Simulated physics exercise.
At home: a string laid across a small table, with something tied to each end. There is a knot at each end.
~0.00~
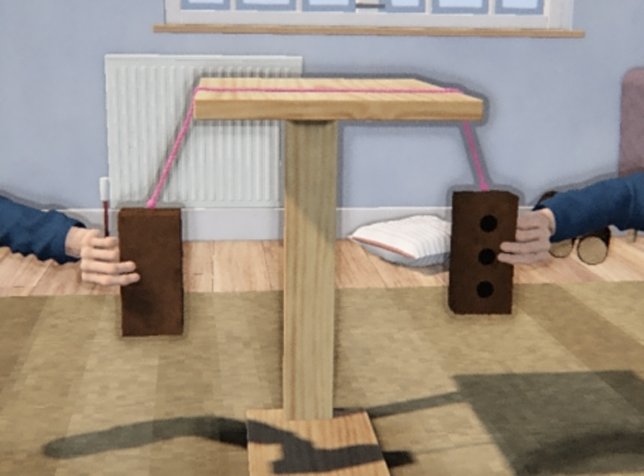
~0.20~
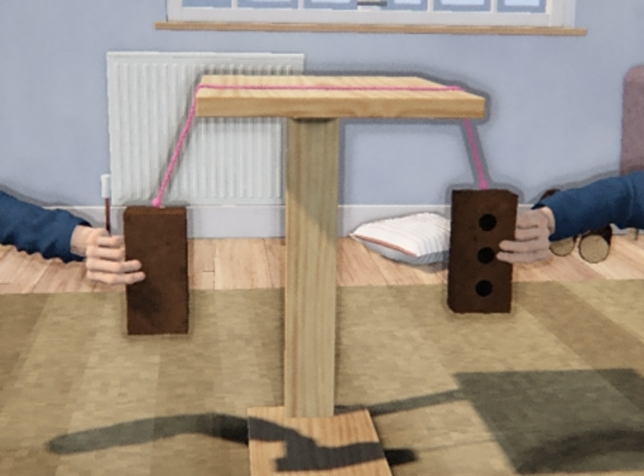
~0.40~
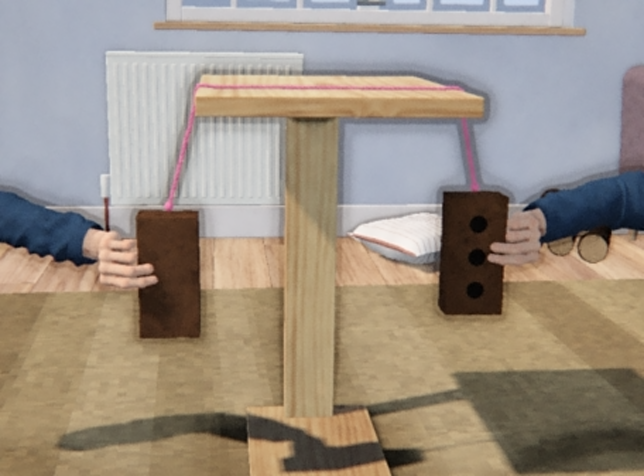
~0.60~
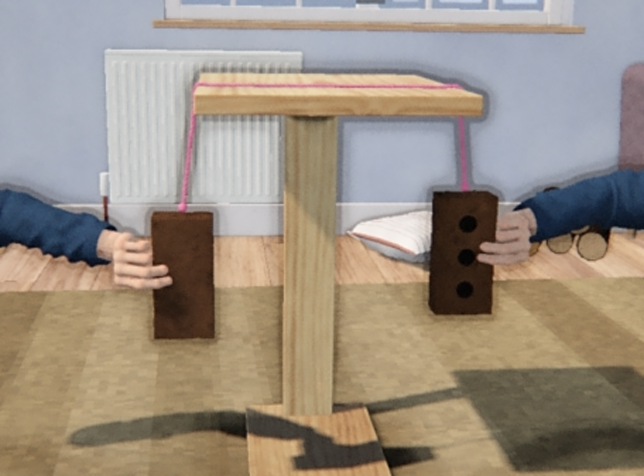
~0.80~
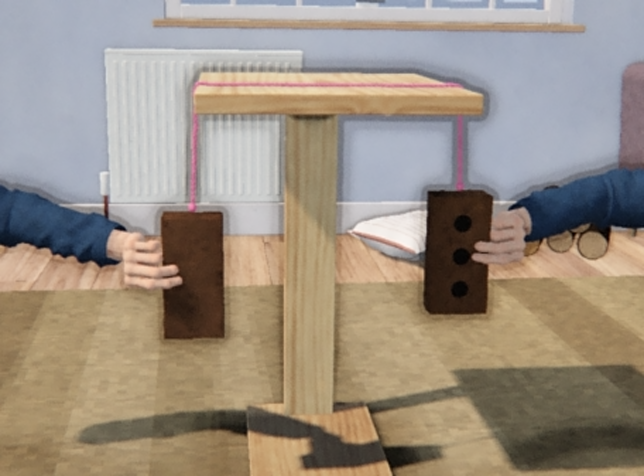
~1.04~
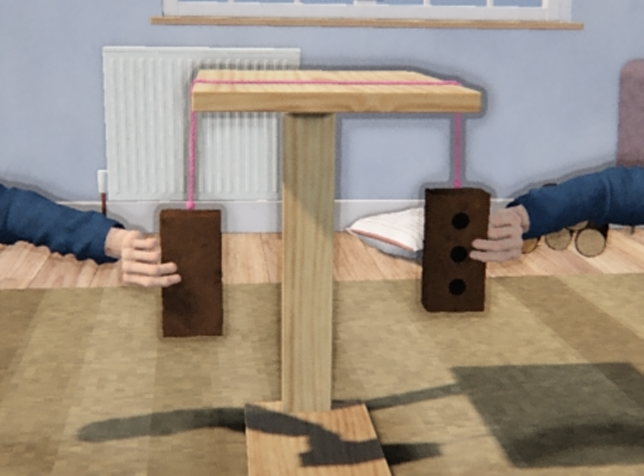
Living room, two hands moving bricks tied to a pink string slightly inward beneath a wooden tabletop, then holding them nearly still.
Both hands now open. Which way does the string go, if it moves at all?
In the end the string stays as it is.
After 1.86 s, left brick still level near (198, 273); right brick still level near (450, 249).
After 2.46 s, left brick still level near (197, 273); right brick still level near (450, 249).
In the end, left brick still level near (199, 273); right brick still level near (451, 249). The string hangs still.
